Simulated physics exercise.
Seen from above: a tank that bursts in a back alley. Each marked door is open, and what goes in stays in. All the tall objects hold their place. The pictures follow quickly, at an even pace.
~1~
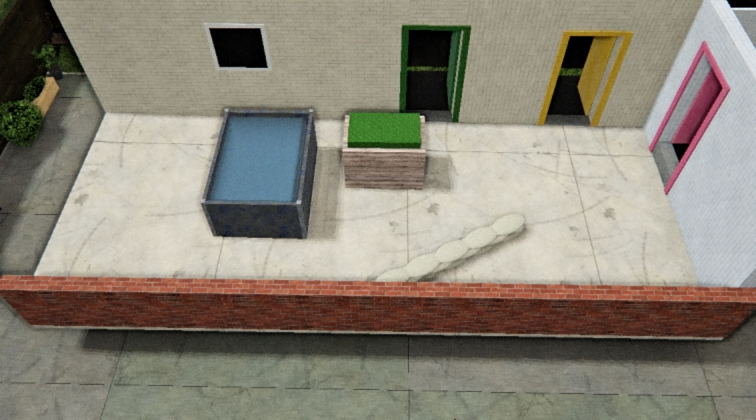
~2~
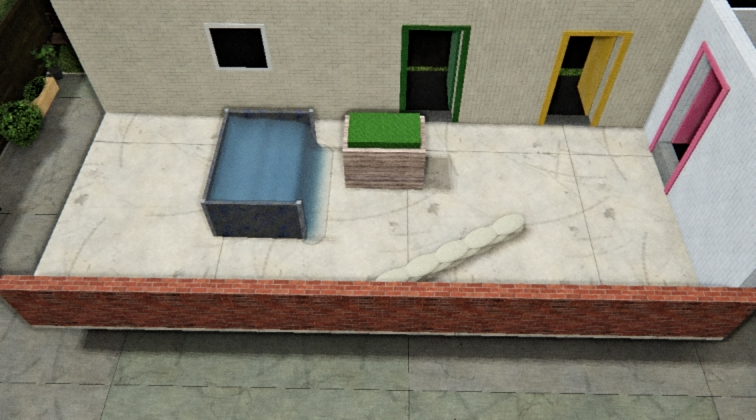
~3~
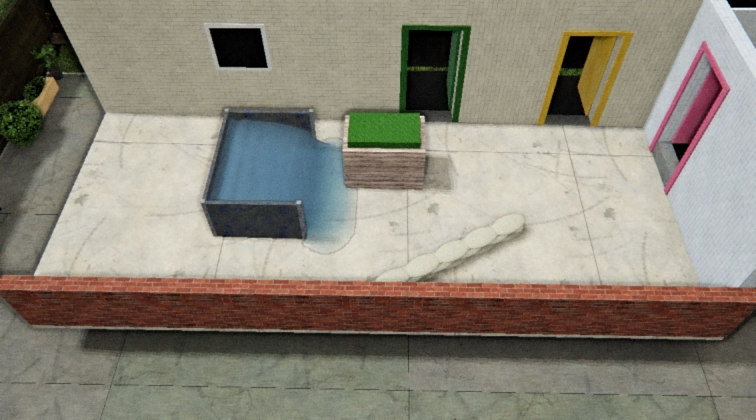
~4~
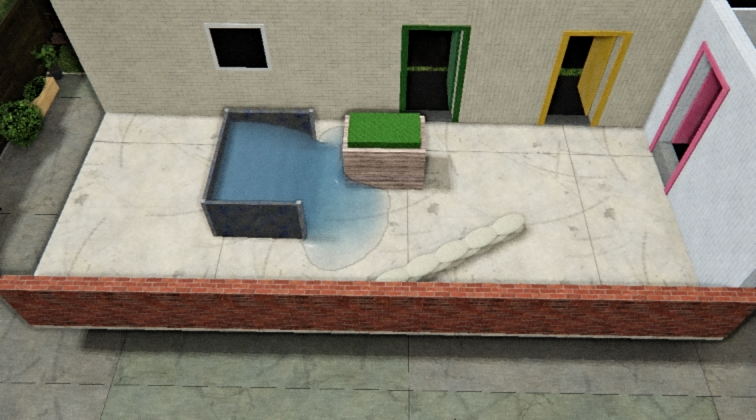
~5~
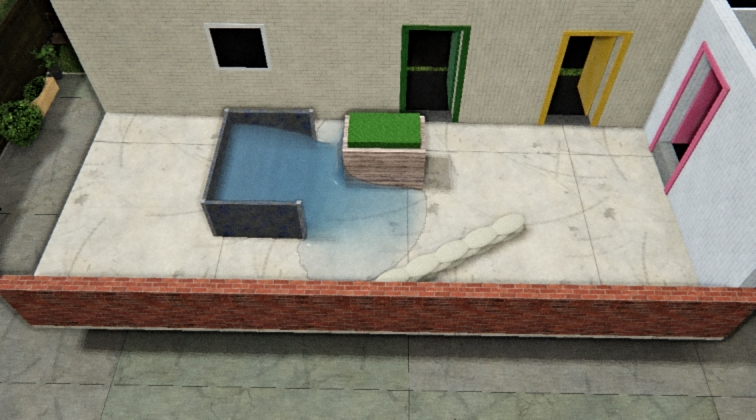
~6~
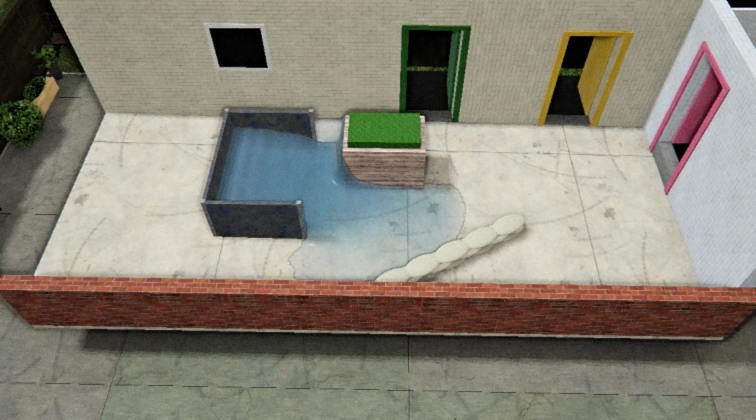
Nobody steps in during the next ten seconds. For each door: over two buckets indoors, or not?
The green door holds within the limit; the pink door holds within the limit; the yellow door floods.
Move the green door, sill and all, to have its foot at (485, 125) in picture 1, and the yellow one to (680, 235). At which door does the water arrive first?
I say the one in green.
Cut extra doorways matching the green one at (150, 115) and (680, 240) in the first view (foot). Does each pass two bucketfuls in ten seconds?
In turn: Keeps below it, is over.
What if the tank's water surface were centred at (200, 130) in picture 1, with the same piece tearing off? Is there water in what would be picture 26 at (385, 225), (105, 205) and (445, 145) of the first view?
In that order: Awash, not flooded, wet.
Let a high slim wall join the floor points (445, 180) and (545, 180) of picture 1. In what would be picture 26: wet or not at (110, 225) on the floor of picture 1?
At that place: Free of water.
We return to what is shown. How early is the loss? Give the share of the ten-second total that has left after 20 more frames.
About 10 per cent.
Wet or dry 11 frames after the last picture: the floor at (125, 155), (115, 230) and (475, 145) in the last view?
One after the other: Dry, no water, covered.
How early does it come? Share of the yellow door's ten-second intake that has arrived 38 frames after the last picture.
Close to 55 %.
A moment on, water covers 30 % of the floor; the green door under two buckets in, the pink door not reached, the yellow door not reached.
Next, water covers 50 % of the floor; the green door under two buckets in, the pink door wet at the sill, nothing in, the yellow door wet at the sill, nothing in.
Then, water covers 75 % of the floor; the green door under two buckets in, the pink door wet at the sill, nothing in, the yellow door under two buckets in.
Later, water covers 80 % of the floor; the green door under two buckets in, the pink door wet at the sill, nothing in, the yellow door far over two buckets in.
In the end, water covers 80 % of the floor; the green door under two buckets in, the pink door wet at the sill, nothing in, the yellow door far over two buckets in.
